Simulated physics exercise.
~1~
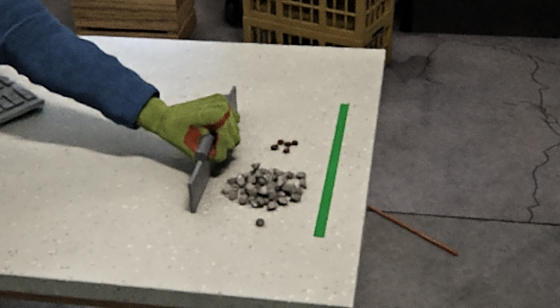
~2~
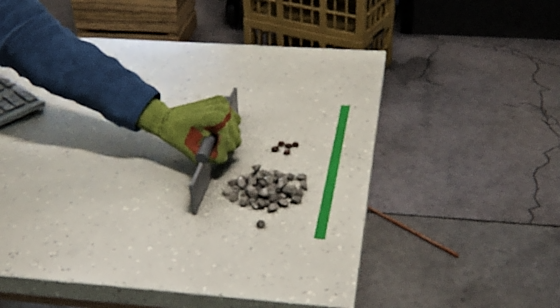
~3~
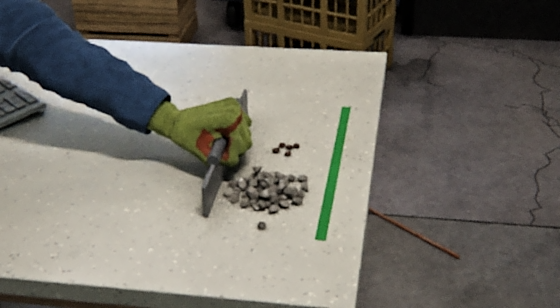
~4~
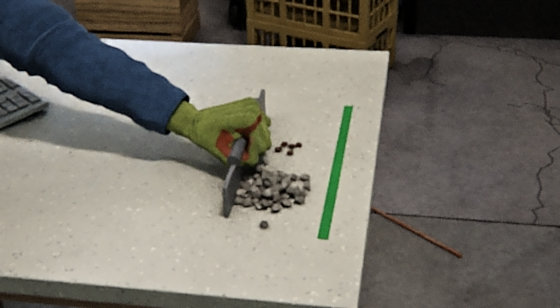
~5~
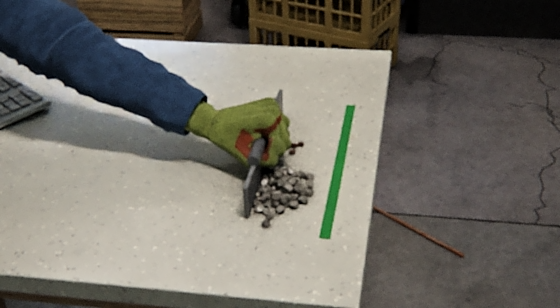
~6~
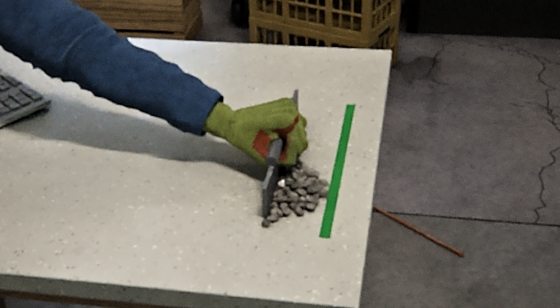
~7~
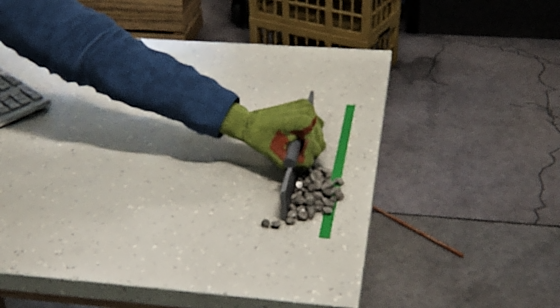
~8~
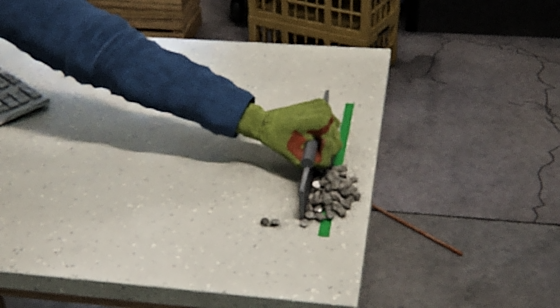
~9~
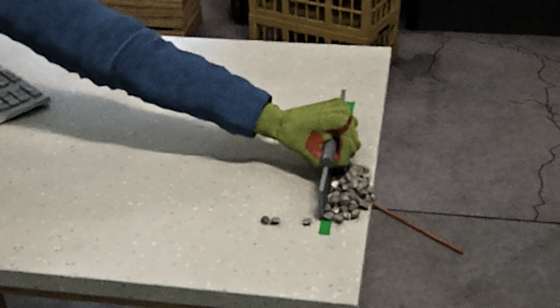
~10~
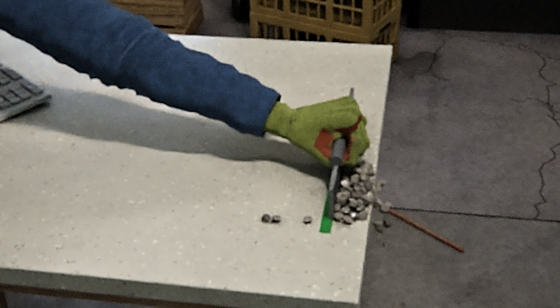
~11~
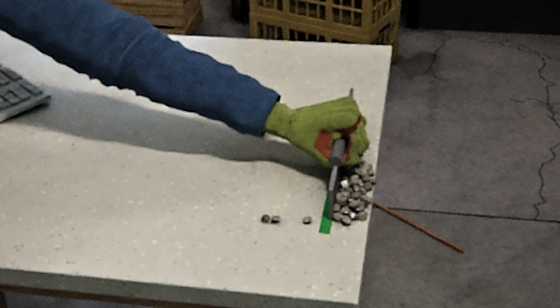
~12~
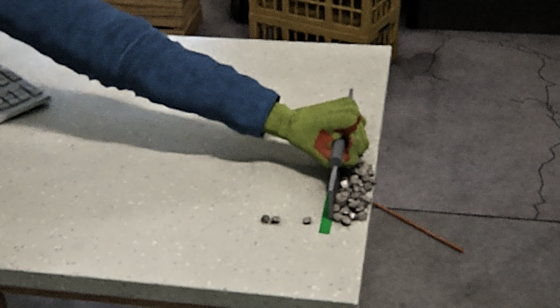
Gloved hand pushing grey pebbles rightward with a scraper, stopping at green tape as some spill over the table edge.
